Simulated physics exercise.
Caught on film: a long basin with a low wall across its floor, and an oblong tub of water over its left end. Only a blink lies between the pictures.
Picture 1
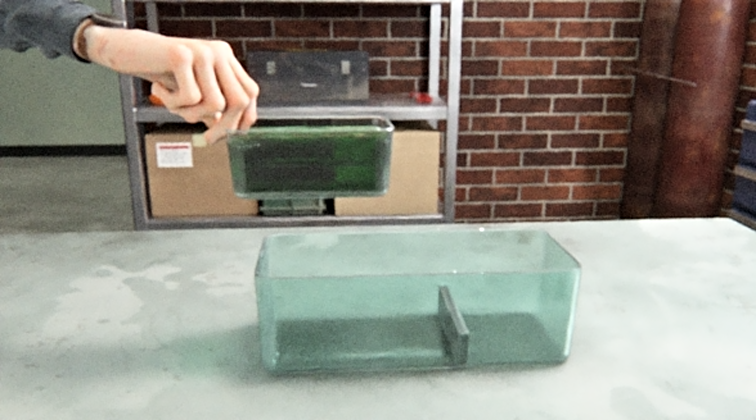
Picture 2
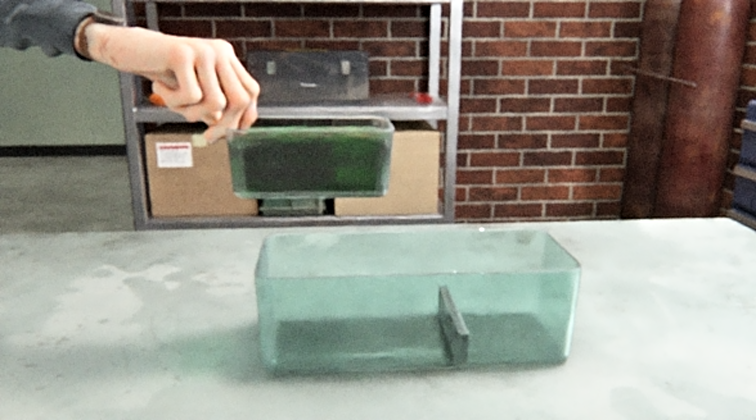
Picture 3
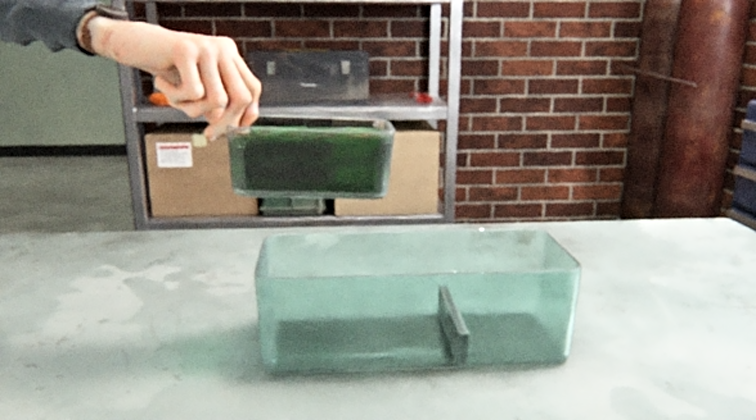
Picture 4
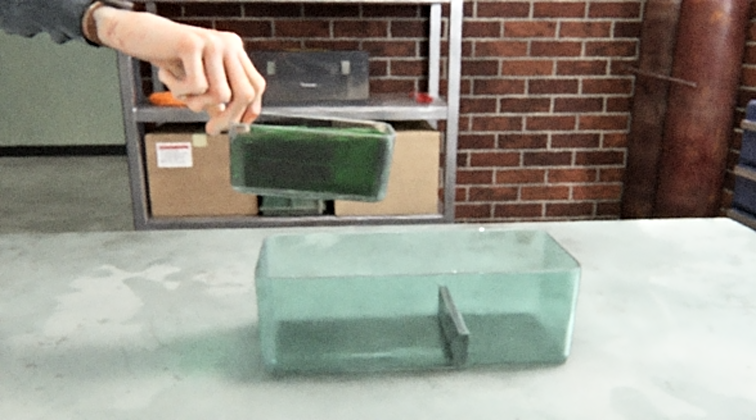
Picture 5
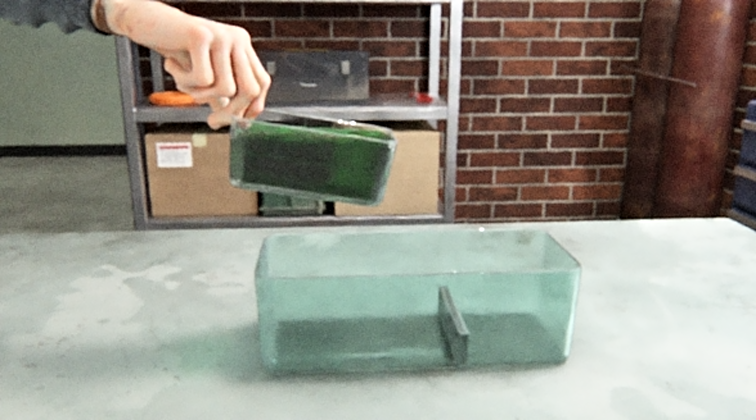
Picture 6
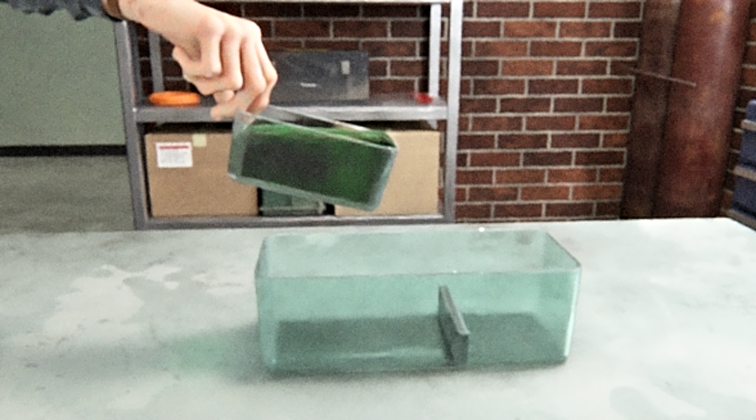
A hand held a small glass tub of green-looking water above the left part of a long, clear basin with a low wall inside, then gradually tilted it so its right end dipped.
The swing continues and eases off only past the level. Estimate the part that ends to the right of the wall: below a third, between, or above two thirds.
In the end from a third to two thirds is right of the wall.
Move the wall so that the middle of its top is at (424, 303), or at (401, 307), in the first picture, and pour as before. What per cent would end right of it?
In turn 65 and 75 in a hundred.
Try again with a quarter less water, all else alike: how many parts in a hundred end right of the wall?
About 20 per cent.
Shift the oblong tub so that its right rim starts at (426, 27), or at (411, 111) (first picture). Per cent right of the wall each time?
Near 60 % and 55 %.
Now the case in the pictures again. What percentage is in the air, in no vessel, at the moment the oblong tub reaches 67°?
It comes to 35 per cent or so.
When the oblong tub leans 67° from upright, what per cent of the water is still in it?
Roughly 40 in a hundred.
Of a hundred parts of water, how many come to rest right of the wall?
Some 40 per cent.
A moment on, the oblong tub is tipped part way and 38 per cent is still to pour, 10 is left of the wall and 17 right of it.
Next, the oblong tub is tipped on its side and 8 per cent is still to pour, 44 is left of the wall and 42 right of it.
Then the oblong tub is tipped on its side and 1 per cent is still to pour, 52 is left of the wall and 42 right of it.
Later the oblong tub is tipped on its side and 0 per cent is still to pour, 54 is left of the wall and 42 right of it.
Finally, 54 per cent lies left of the wall, 42 right of it and 4 outside.
